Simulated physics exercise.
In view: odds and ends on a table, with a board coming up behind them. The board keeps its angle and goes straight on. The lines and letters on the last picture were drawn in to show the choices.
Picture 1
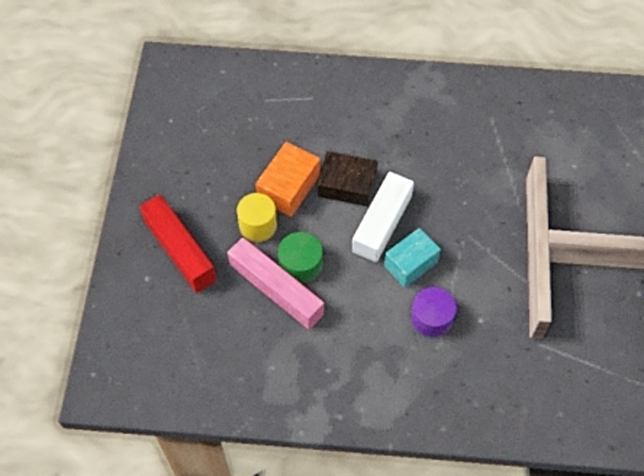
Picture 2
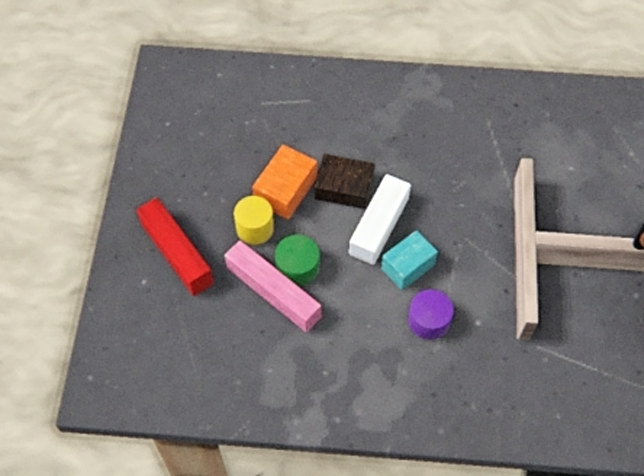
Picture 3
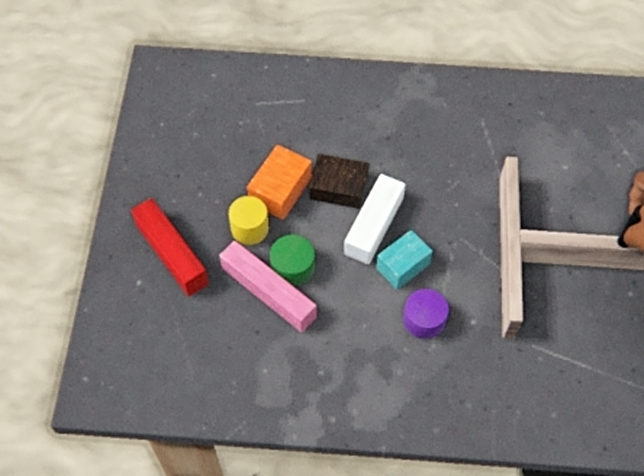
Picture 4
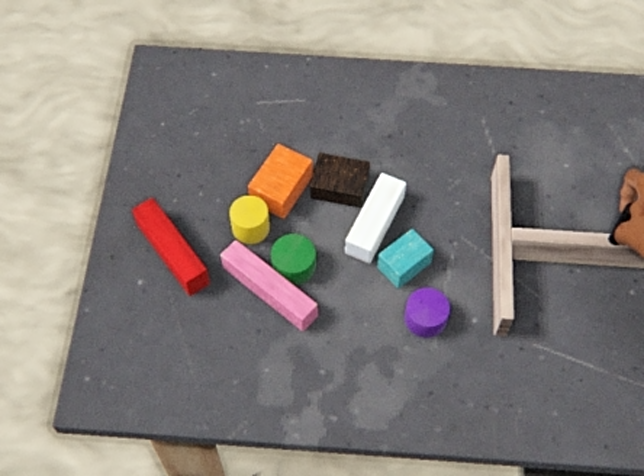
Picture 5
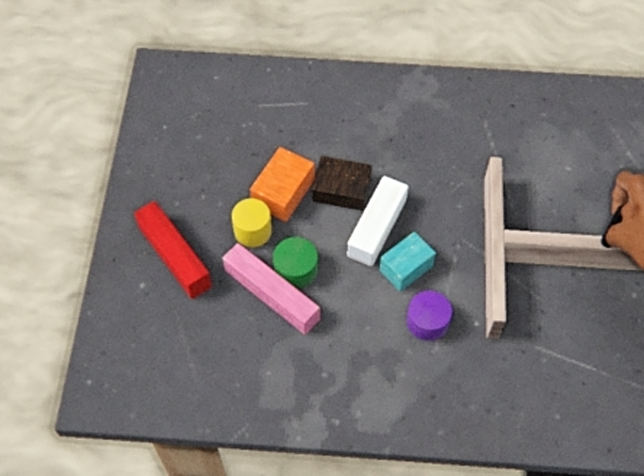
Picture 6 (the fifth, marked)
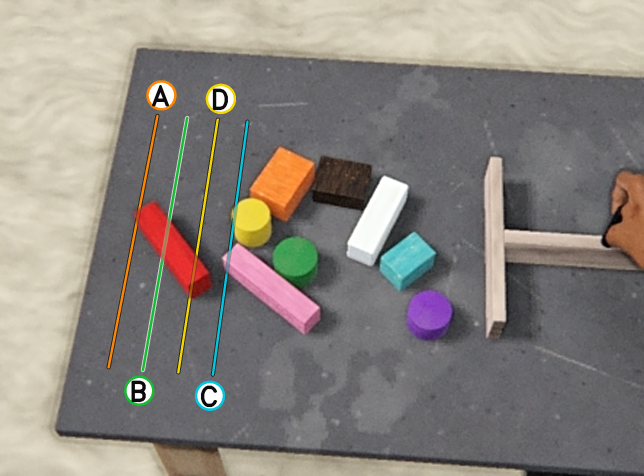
The clip shows colored blocks and cylinders lying on a dark tabletop while a hand comes into view at the right, moving a T-shaped wooden board a short way left toward them; the pieces stay in place relative to one another.
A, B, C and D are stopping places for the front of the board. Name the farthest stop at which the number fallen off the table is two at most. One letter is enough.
No third one falls up to B.
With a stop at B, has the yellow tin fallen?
No.
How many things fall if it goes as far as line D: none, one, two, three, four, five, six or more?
In all, none.
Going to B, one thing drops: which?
The red stick goes over.
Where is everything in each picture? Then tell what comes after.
Pink bar (276, 284); green tin (300, 258); white stick (383, 217), in the first picture.
Board (530, 236); red stick (175, 247), in the second picture.
Board (514, 235); turquoise block (404, 260), in the third picture.
Board (506, 233); yellow tin (250, 220), in the fourth picture.
Board (498, 235); pink bar (271, 289); green tin (295, 263); white stick (378, 221), in the fifth picture.
On the marked copy, A at (135, 233); B at (167, 235); C at (231, 239); D at (199, 237).
Taking B. A third of the way, board (378, 227); purple tin (345, 311); black block (324, 177).
Two thirds of the way, board (260, 220); red stick (145, 256); yellow tin (193, 208).
When it is over, board (167, 214); red stick over the edge; yellow tin (118, 181); one fallen.
As for the rest, A drops three; C is within the limit but short; D is within the limit but short.
